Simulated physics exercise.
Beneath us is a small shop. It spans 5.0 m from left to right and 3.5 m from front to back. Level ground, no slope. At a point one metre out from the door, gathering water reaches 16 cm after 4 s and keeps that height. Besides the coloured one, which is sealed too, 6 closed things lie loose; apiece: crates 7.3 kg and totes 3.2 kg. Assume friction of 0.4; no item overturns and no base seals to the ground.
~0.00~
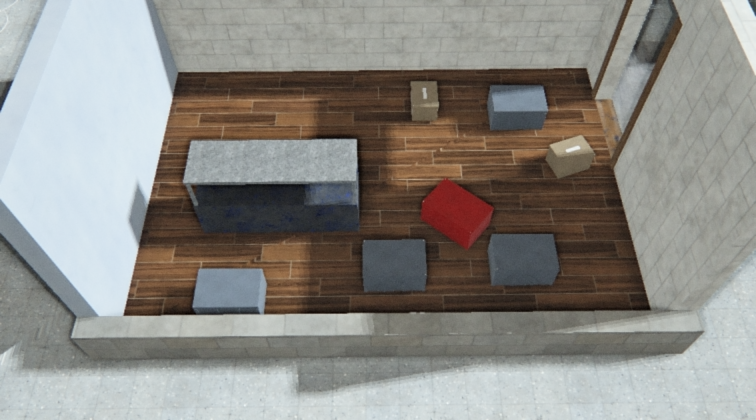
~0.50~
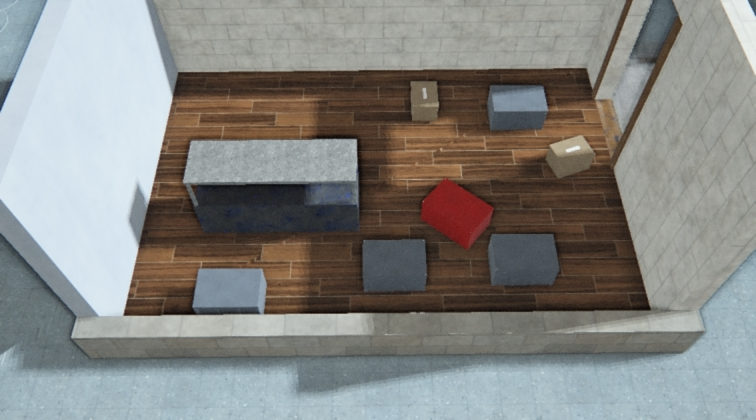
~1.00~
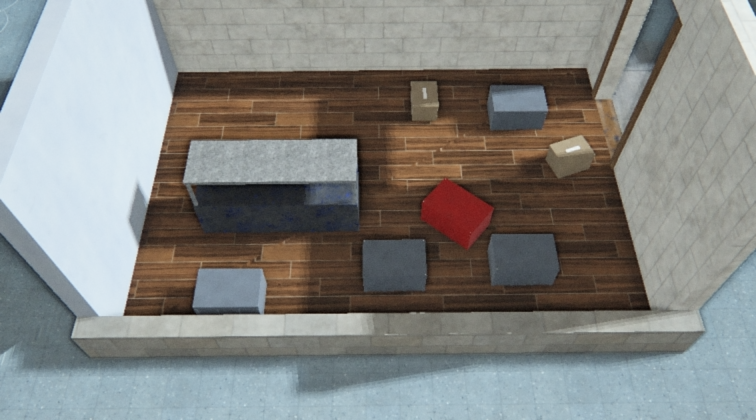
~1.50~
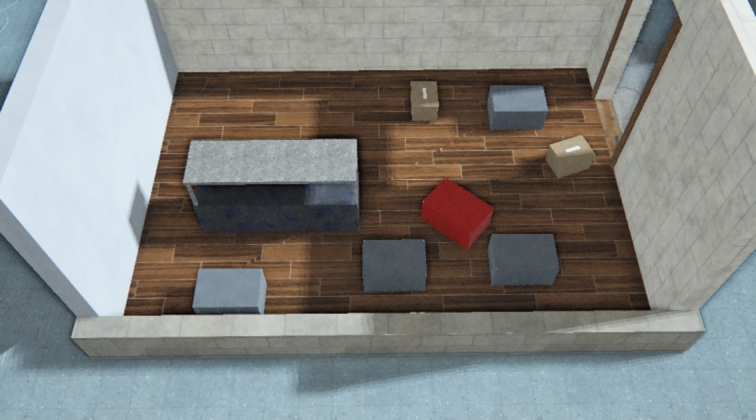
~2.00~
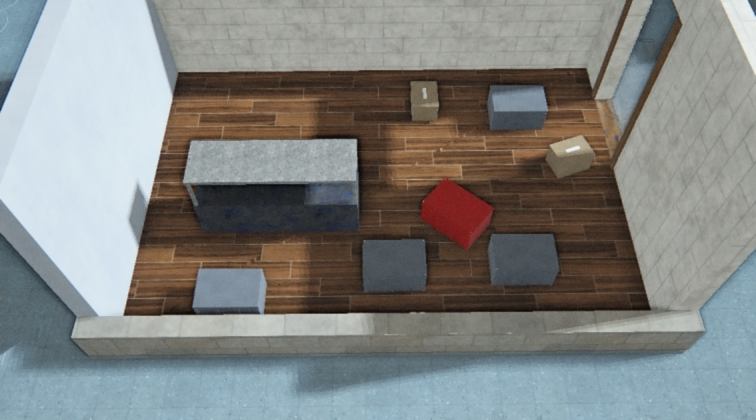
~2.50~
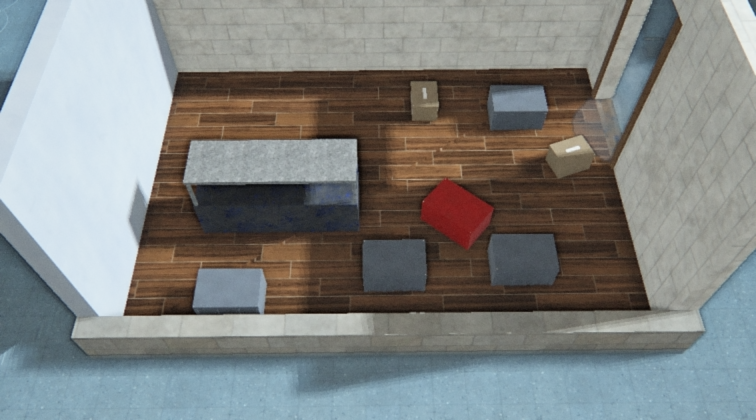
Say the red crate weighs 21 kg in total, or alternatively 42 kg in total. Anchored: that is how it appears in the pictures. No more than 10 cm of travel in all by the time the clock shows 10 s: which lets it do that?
The heavier option is overkill.
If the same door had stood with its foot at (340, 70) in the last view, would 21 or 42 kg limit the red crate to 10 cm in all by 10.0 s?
Okay, so the light mass does it.
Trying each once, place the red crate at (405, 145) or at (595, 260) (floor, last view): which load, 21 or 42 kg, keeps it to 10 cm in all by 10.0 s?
First try both suffice, second try both suffice.
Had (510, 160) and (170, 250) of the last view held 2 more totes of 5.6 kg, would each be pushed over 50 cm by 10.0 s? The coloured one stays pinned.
Note, in sequence: Exceeded, not exceeded.
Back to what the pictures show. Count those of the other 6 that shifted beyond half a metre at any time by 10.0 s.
Tally: 3.
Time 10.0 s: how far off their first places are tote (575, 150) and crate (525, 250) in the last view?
Respectively 100 and 10 centimetres.
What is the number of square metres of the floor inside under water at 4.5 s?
About 4.0 m2 is covered.
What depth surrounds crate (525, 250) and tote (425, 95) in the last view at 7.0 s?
Depth approx. 2 cm / 3 cm.
After 3.5 s the red crate would be 0 cm from its start with 21 kg and 0 cm from its start with 42 kg; 0 cm of water round it then.
After 4.5 s the red crate would be 0 cm from its start with 21 kg and 0 cm from its start with 42 kg; 1 cm of water round it then.
After 7.0 s the red crate would be 0 cm from its start with 21 kg and 0 cm from its start with 42 kg; 3 cm of water round it then.
After 10.0 s the red crate would be 0 cm from its start with 21 kg and 0 cm from its start with 42 kg; 4 cm of water round it then.
